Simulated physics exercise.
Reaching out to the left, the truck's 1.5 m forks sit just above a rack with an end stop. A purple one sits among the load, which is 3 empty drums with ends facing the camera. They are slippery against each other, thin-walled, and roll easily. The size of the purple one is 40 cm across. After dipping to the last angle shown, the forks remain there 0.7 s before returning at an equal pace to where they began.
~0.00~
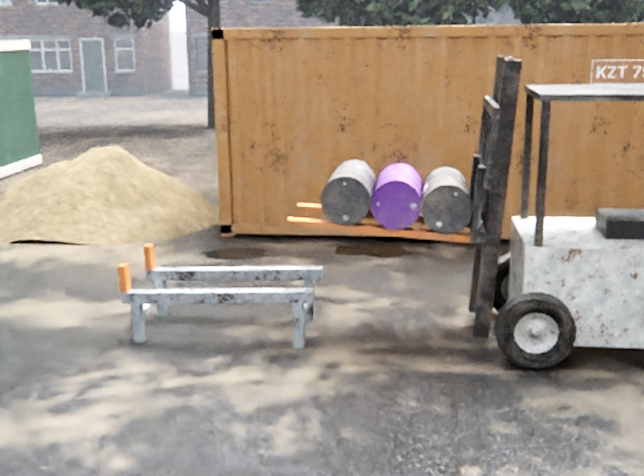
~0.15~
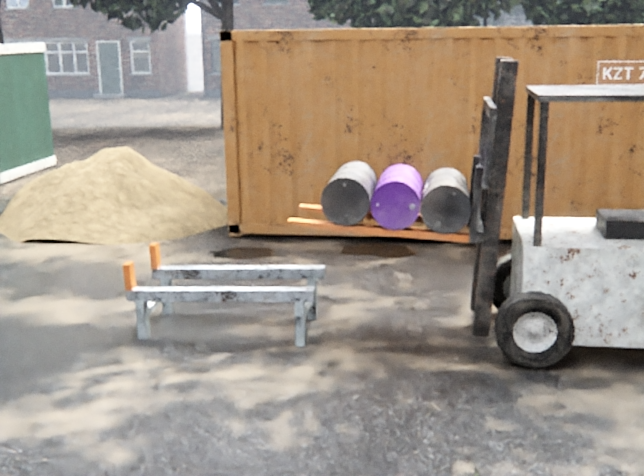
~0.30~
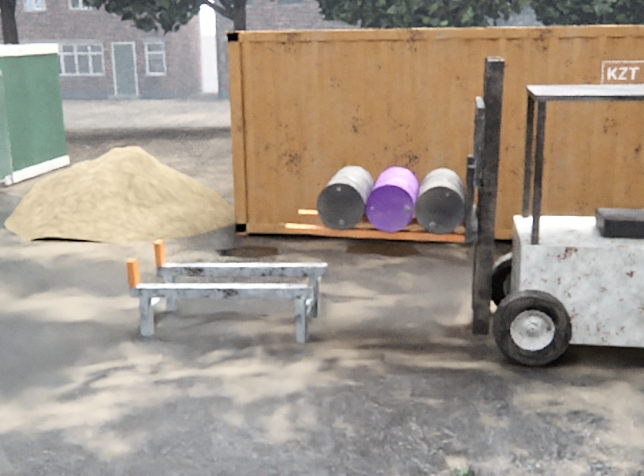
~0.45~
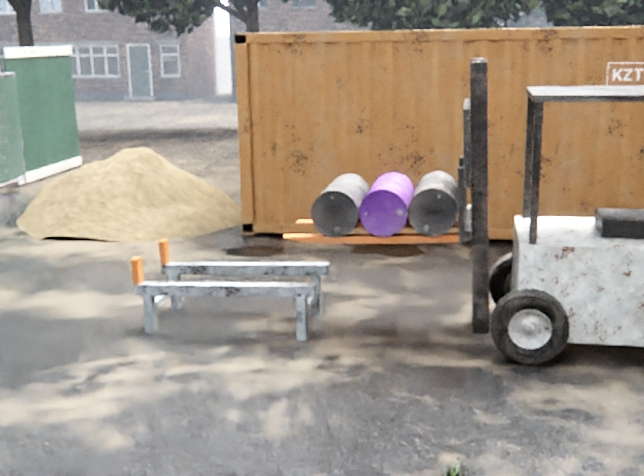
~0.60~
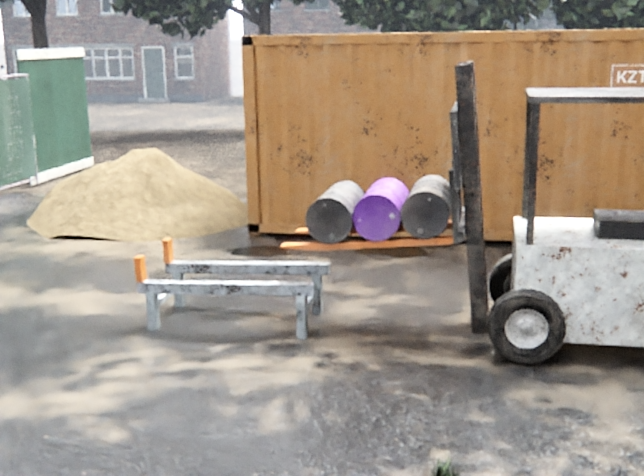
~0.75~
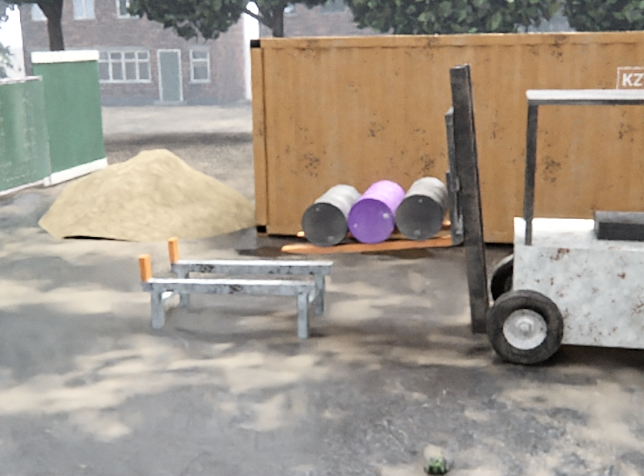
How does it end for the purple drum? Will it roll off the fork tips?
Oh, there it goes, off the forks.
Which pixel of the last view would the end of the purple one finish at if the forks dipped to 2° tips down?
(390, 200), roughly.
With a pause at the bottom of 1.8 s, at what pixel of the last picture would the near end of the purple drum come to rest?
(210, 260), roughly.
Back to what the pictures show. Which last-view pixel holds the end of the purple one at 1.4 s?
That would be about (334, 224) in pixels.
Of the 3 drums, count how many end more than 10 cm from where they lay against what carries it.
Count: 3.
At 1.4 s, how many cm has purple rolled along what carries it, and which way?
By then purple sits 35 left of where it began.
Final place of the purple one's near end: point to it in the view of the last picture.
Rest position in the last view: About (207, 261).
By 1.1 s, purple is on the forks, 70 cm from the tips, rolling left; 0 of 3 have left the forks.
By 1.4 s, purple is on the forks, 50 cm from the tips, rolling left; 0 of 3 have left the forks.
By 1.8 s, purple is on the forks, 20 cm from the tips, rolling left; 1 of 3 has left the forks.
By 2.2 s, purple is on the rack, 130 cm from the rack's far end, rolling left; 2 of 3 have left the forks.
Finally (4.4 s), purple is on the rack, 65 cm from the rack's far end; 3 of 3 have left the forks.
